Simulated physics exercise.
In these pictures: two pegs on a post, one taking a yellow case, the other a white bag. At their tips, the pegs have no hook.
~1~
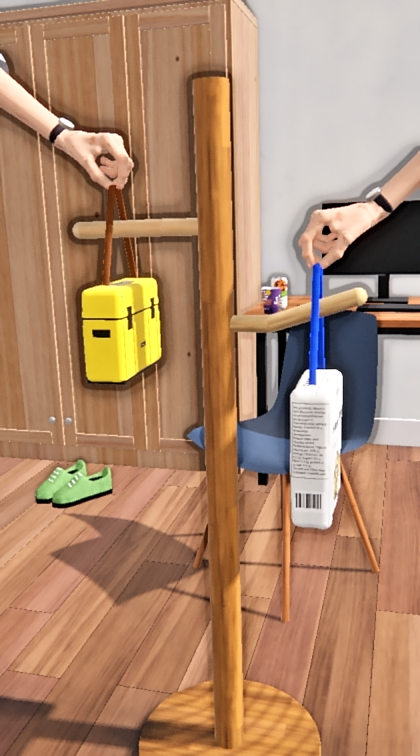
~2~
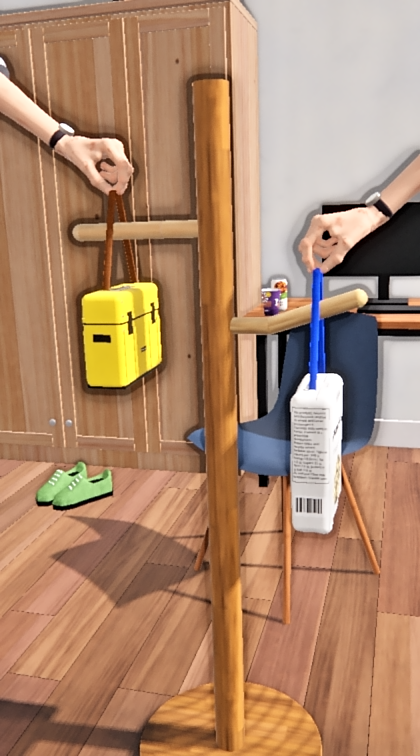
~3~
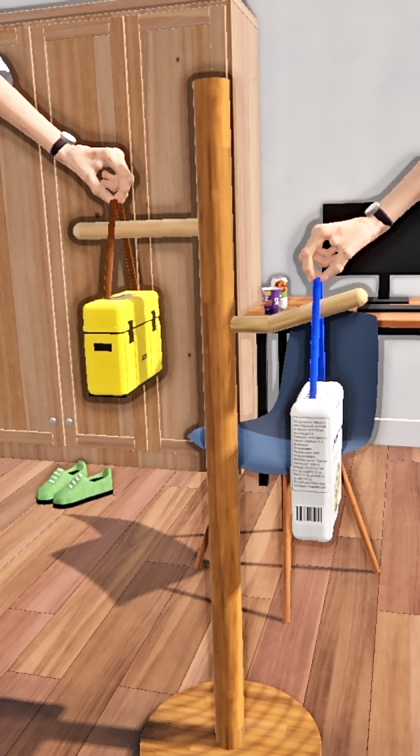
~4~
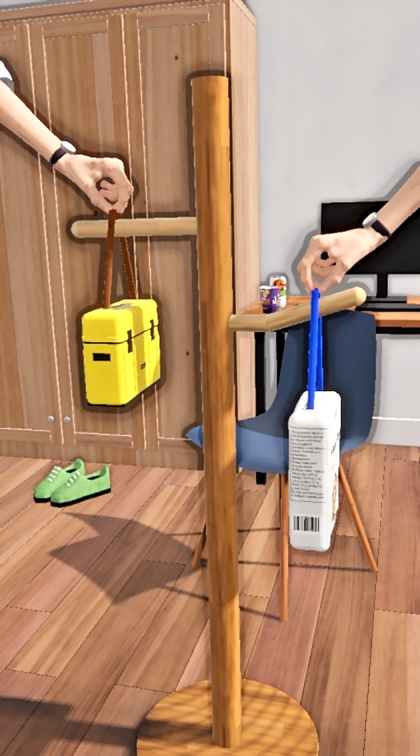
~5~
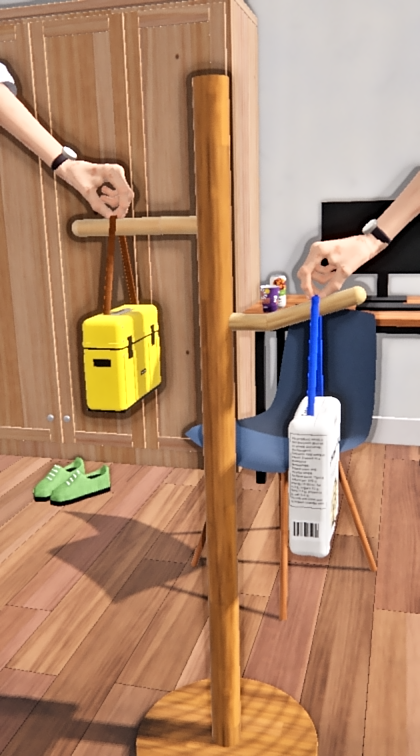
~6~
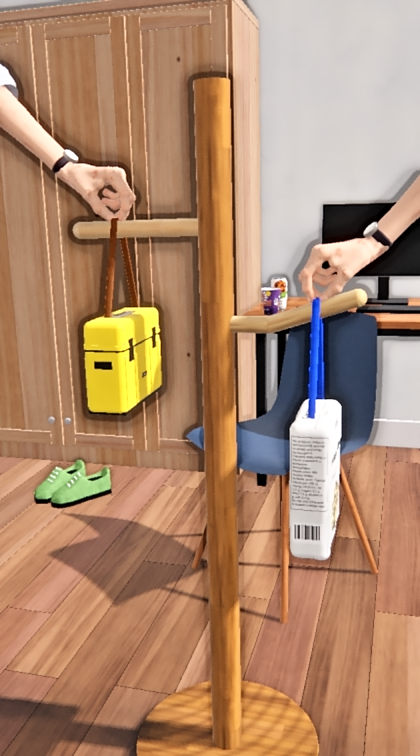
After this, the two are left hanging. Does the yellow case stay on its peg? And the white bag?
The yellow case - yes, it stays; the white bag - yes, it stays.
Then, 0.24 s after the last picture, yellow case hanging near (125, 359); white bag hanging near (315, 477).
Then, 0.50 s after the last picture, yellow case hanging near (124, 360); white bag hanging near (311, 479).
Then, 0.96 s after the last picture, yellow case hanging near (125, 360); white bag hanging near (307, 479).
At rest, yellow case hanging near (123, 360); white bag hanging near (311, 480). The yellow case stays hanging and the white bag holds on.
